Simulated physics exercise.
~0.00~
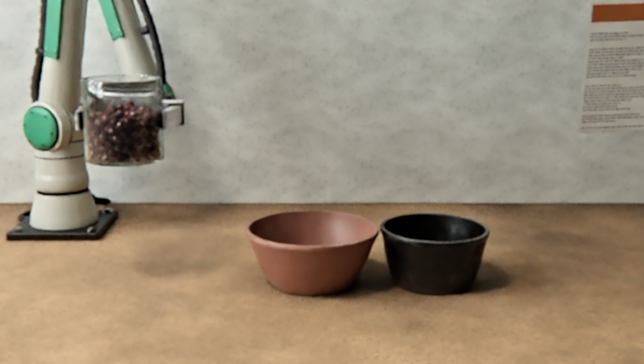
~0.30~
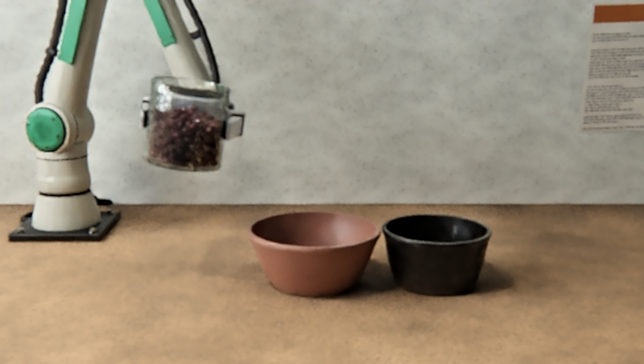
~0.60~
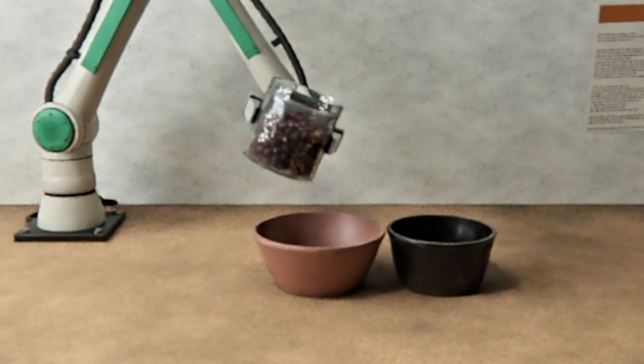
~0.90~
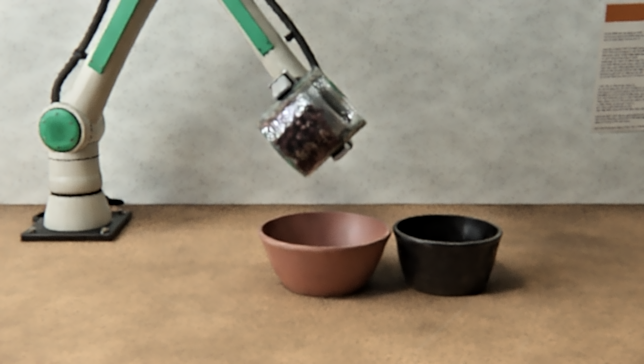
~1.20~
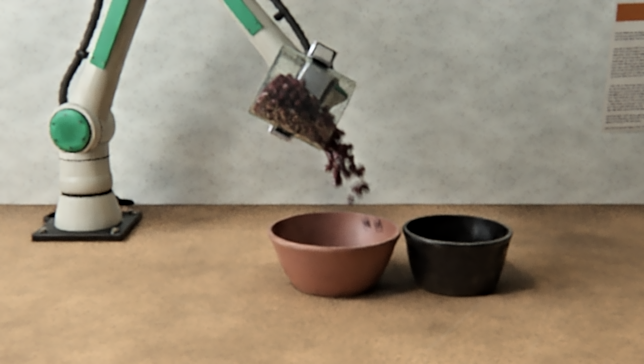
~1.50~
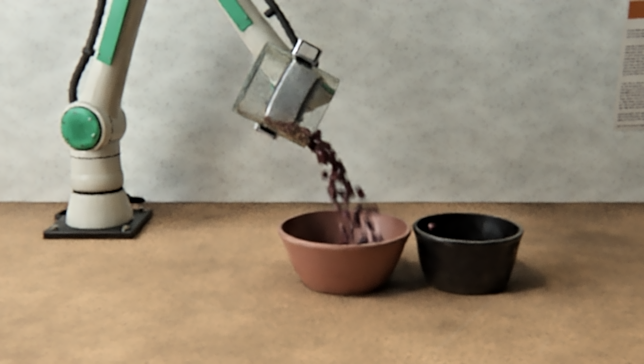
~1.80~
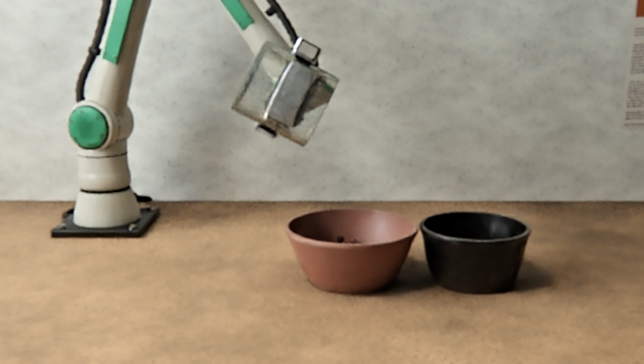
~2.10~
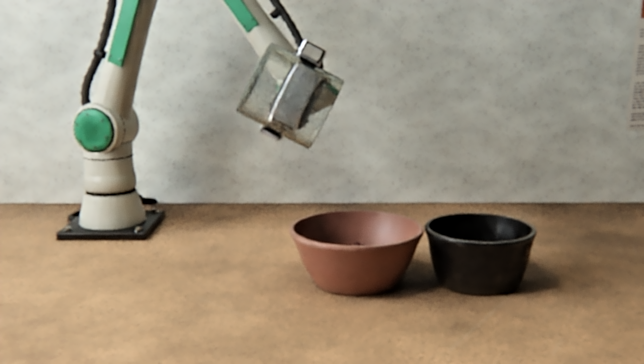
The clip opens with a robot arm holding a clear tumbler of dark reddish beads upright at the left, while a reddish-brown bowl and a smaller black bowl sit side by side on a brown tabletop. The arm swings the tumbler right, tilting it as it nears the space above the bowls. It tips the tumbler further, and beads spill over the lip in a stream into the reddish-brown bowl, with a stray one reaching the black bowl. The stream stops, and the emptied tumbler stays tilted above, with no beads visible on the table.
